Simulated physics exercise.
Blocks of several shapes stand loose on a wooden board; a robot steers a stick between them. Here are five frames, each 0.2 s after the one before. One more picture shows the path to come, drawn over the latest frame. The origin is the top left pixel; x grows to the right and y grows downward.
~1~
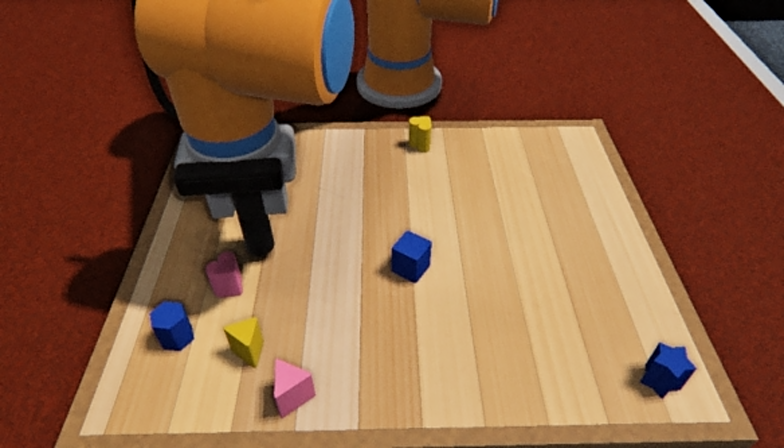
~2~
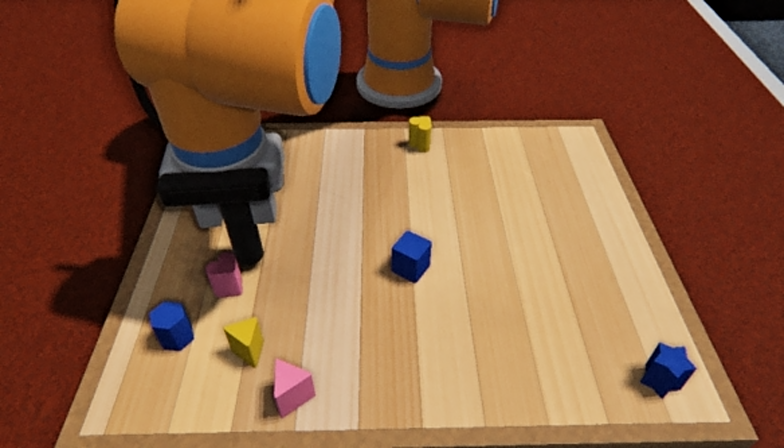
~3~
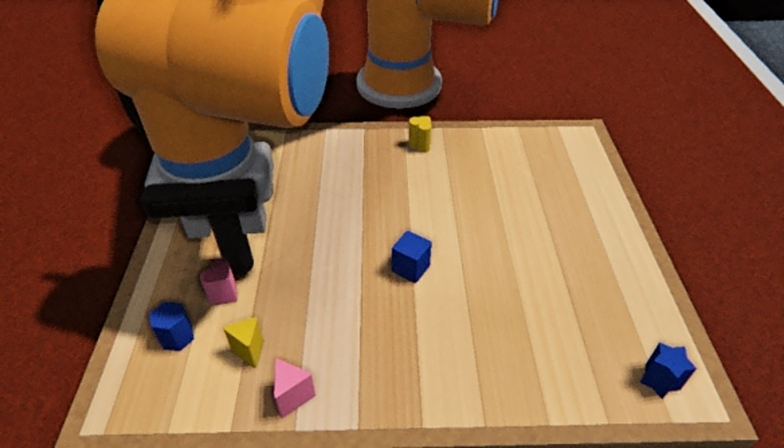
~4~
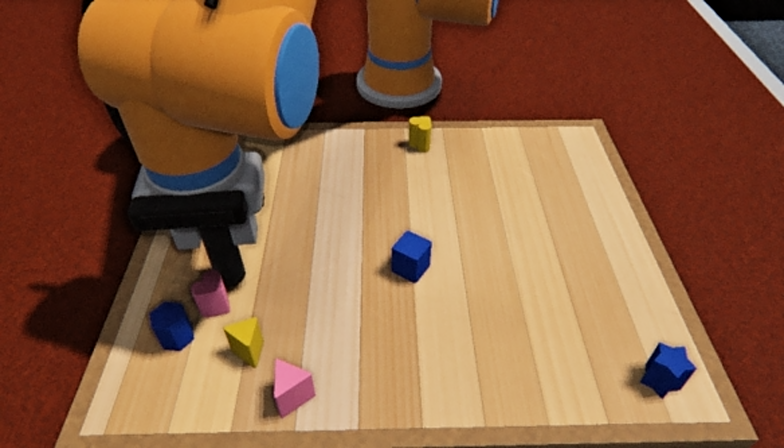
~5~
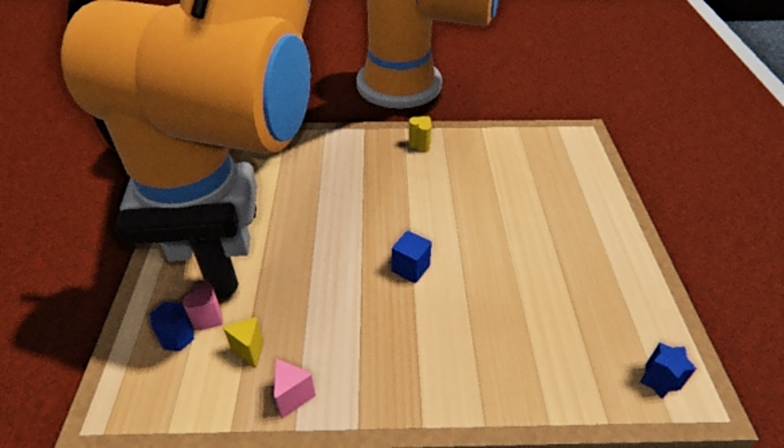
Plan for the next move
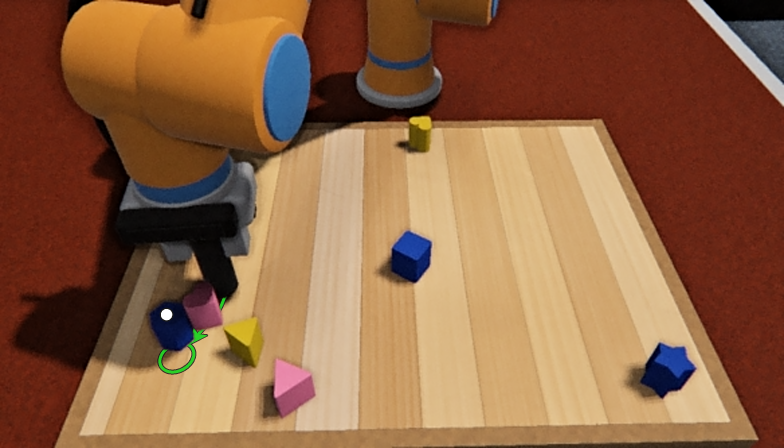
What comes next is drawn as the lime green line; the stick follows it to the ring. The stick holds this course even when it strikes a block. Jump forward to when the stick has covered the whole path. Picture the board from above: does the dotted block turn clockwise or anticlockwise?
Seen from overhead, it turns clockwise.
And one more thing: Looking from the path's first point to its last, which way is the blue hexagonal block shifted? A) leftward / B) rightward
Letter B.
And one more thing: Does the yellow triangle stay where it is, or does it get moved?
The yellow triangle will stay where it stands.
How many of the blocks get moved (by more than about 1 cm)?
I'd put the number at two.
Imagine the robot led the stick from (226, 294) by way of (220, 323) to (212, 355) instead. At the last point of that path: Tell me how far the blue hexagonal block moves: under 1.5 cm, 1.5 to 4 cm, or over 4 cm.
The middle band: 1.5 to 4 cm.
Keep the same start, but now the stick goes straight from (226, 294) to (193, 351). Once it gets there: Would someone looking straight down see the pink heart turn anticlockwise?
The answer is yes.
The drawn path runs from (226, 294) through (206, 325) to (177, 357); the dot is on the blue hexagonal block.
On the path given first. Halfway along, stick at (203, 319); blue hexagonal block at (150, 327), turned 25° clockwise; pink heart at (180, 331).
At the end, stick at (173, 350); blue hexagonal block at (131, 336), turned 75° clockwise; pink heart at (164, 363), turned 60° anticlockwise; yellow triangle not moved.
